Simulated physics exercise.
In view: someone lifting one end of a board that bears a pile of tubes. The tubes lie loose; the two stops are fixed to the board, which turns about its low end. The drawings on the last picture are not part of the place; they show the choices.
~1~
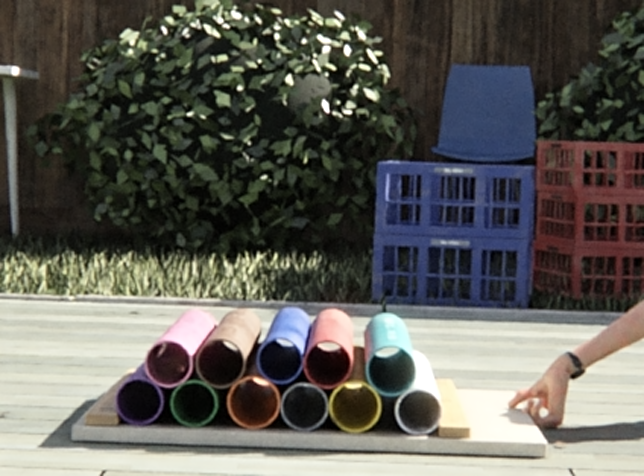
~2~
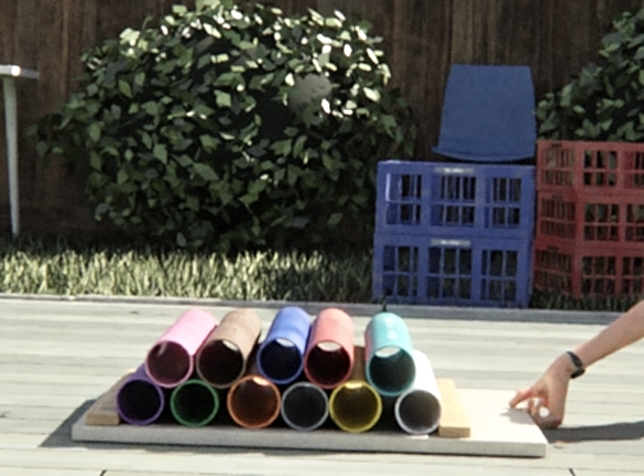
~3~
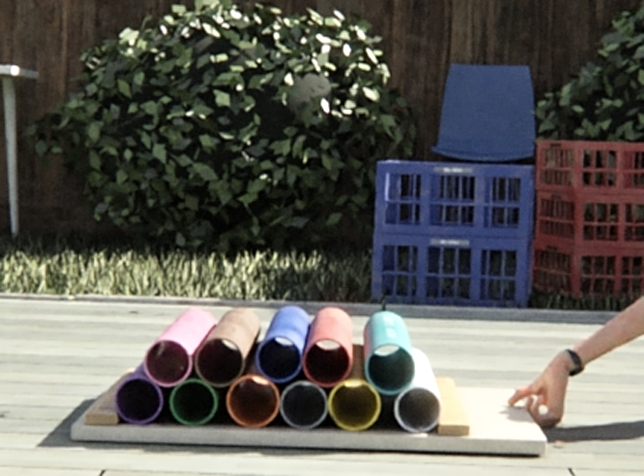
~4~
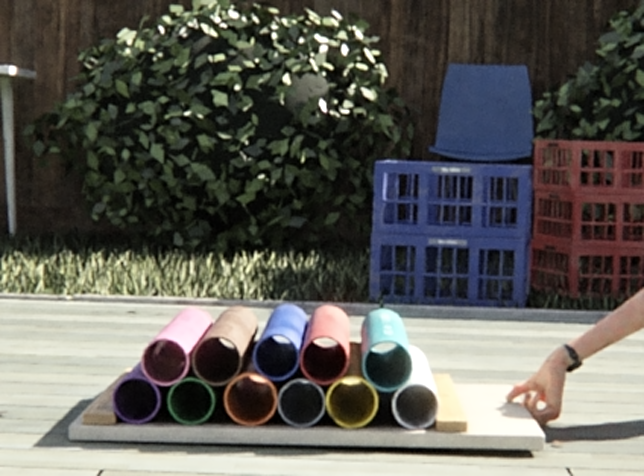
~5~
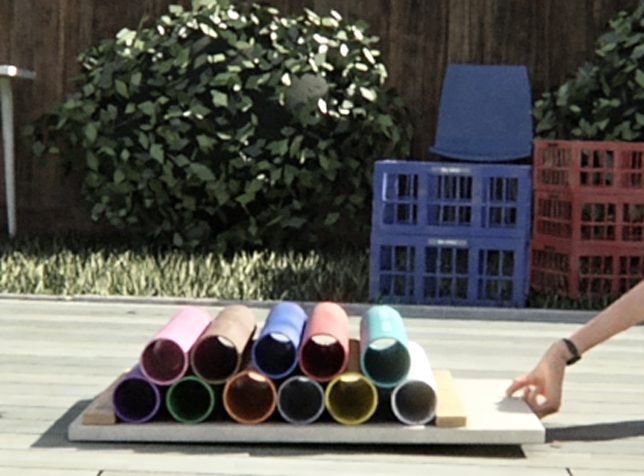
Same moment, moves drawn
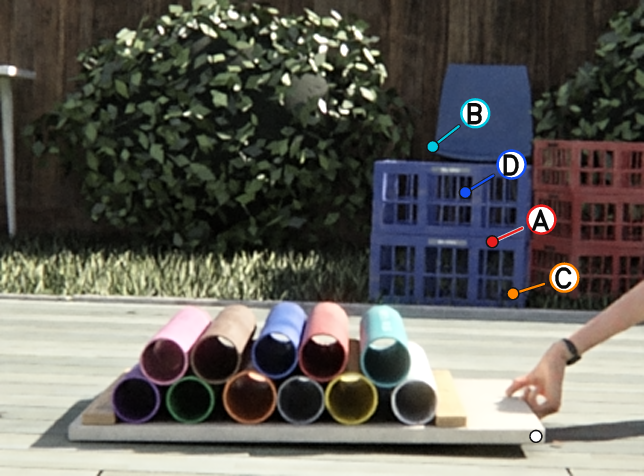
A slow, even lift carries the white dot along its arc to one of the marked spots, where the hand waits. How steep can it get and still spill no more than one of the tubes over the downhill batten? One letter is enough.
At most to C.
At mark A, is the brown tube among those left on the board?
No.
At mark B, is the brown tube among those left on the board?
No, with B.
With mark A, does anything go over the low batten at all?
Yes.
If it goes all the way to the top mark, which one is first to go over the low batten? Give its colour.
The pink one.
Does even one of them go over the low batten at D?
Yes.
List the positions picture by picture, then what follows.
The first frame shows yellow tube (355, 407); white tube (419, 411); red tube (328, 364).
The second frame shows red tube (328, 364); pink tube (169, 363).
The third frame shows board (312, 407); white tube (418, 409); turquoise tube (391, 368); purple tube (139, 400).
The fourth frame shows board (310, 405); purple tube (136, 400); green tube (191, 401).
The fifth frame shows board (310, 402); purple tube (135, 399); green tube (190, 400).
On the marked copy, A at (492, 242); B at (432, 147); C at (513, 294); D at (466, 193); the white dot at (536, 437).
Taking C. A third of the way, board at 14°.
Two thirds of the way, board at 19°.
When it is over, board at 19°, none over the low batten.
As for the rest, A two over the low batten (pink, brown); B eleven over the low batten; D eleven over the low batten.
